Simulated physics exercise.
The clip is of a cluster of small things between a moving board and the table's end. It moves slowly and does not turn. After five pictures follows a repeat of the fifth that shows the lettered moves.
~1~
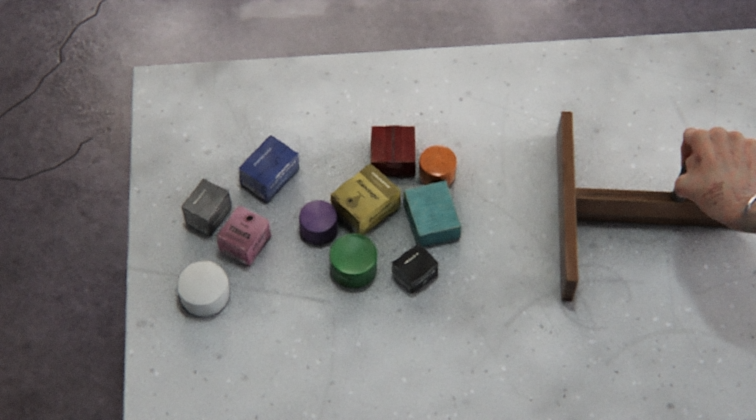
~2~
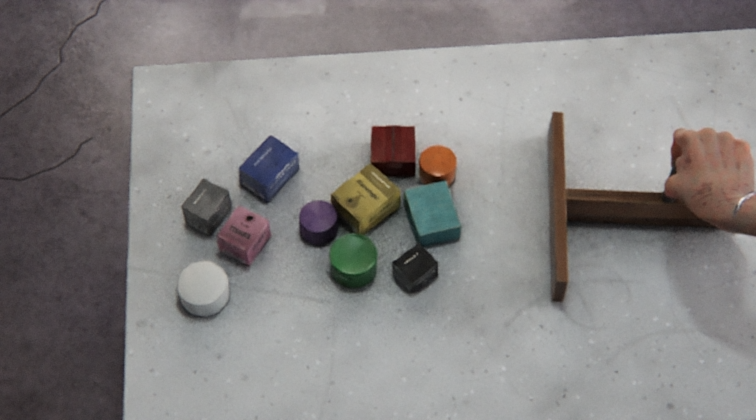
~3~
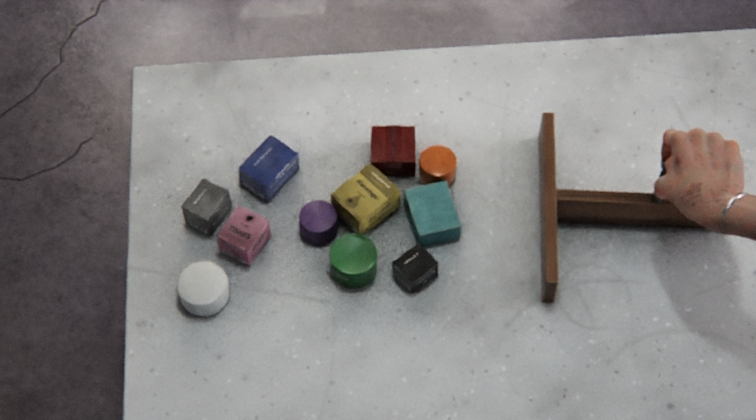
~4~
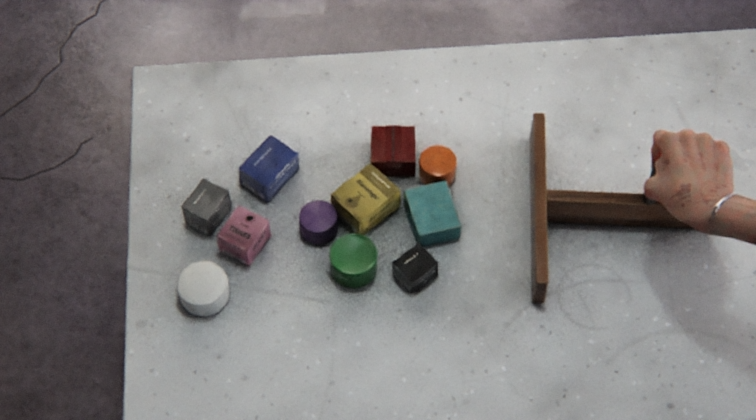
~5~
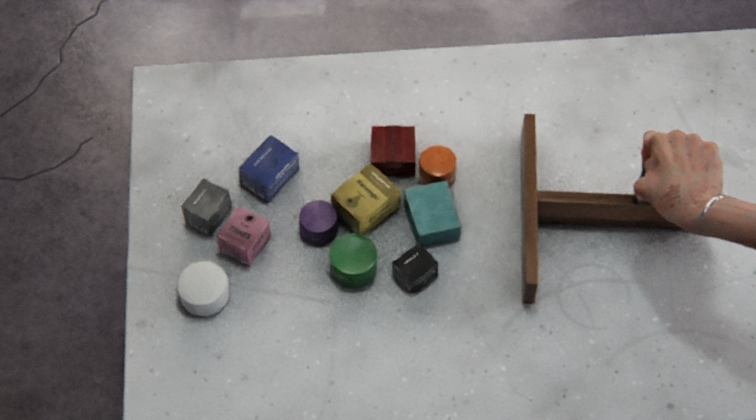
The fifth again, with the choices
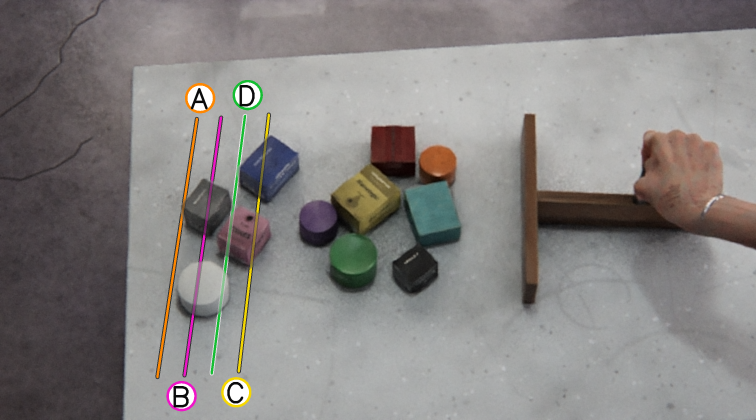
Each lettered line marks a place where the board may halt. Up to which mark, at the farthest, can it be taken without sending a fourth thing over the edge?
At B, and not beyond.
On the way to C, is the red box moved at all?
Yes.
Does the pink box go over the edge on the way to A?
Yes.
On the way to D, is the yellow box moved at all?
By then, yes.
On the marked copy, A at (178, 240); B at (204, 238); C at (255, 235); D at (229, 237).
Taking B. A third of the way, board (414, 203); red box (367, 146); purple tin (293, 229).
Two thirds of the way, board (296, 211); grey box (171, 200); pink box (181, 253).
When it is over, board (205, 217); pink box over the edge; grey box over the edge; three fallen.
As for the rest, A drops five; C is within the limit but short; D is within the limit but short.
